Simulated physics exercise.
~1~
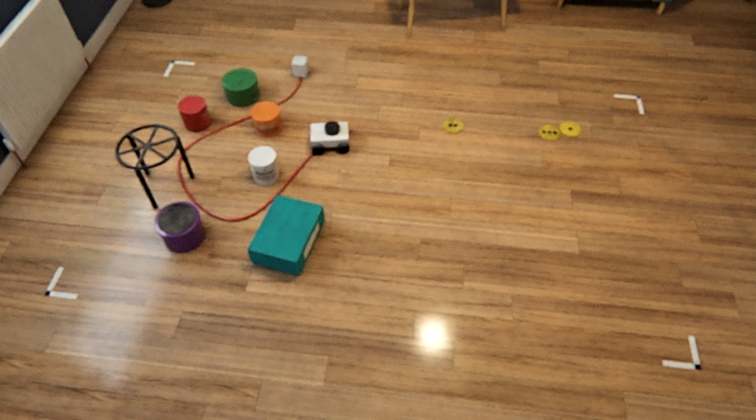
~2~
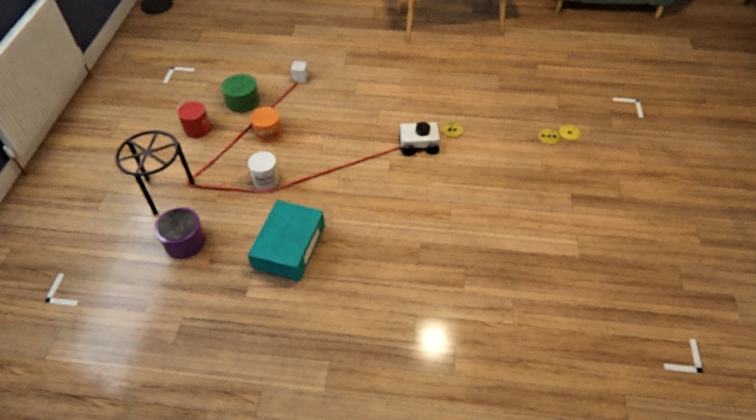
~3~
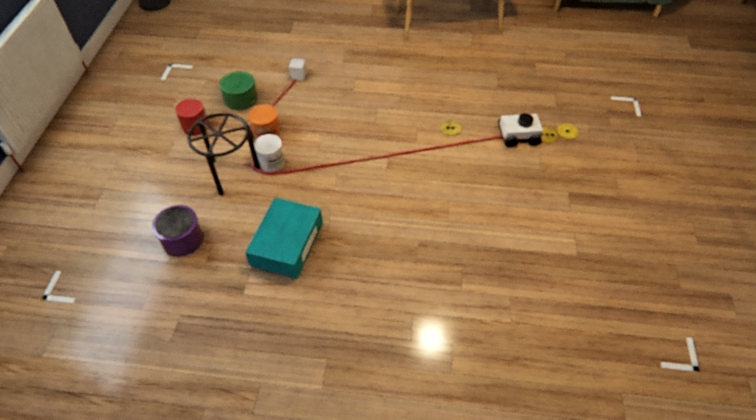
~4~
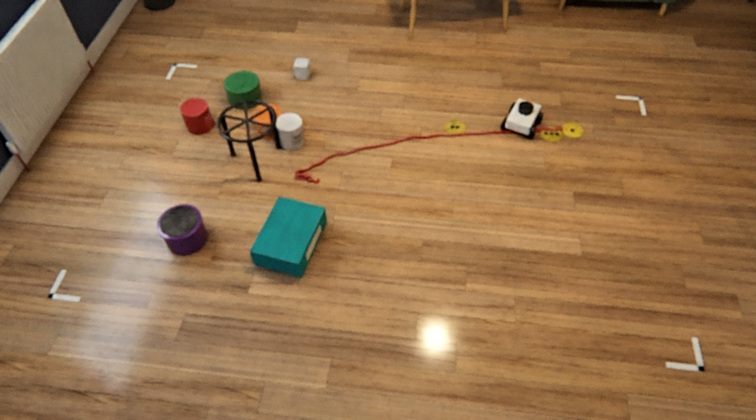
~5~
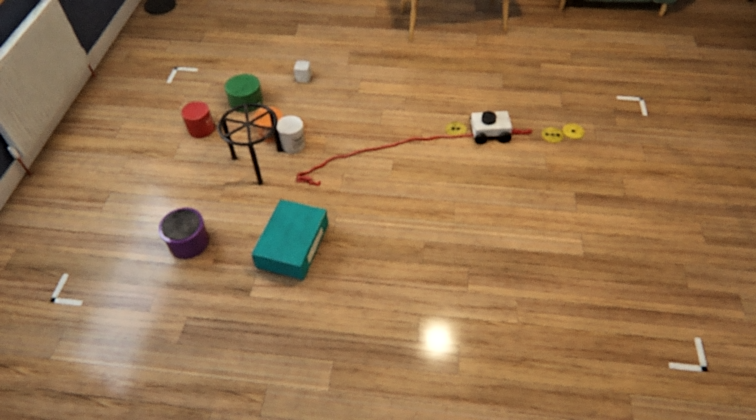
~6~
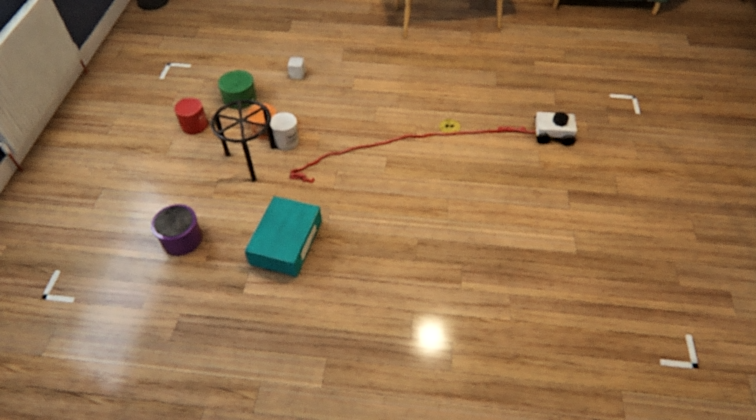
A black stool and a white bin were dragged across the wooden floor by a red lead as a small white cart drove right, until the lead came loose at its far end and the cart rolled on, trailing it past the yellow marks.
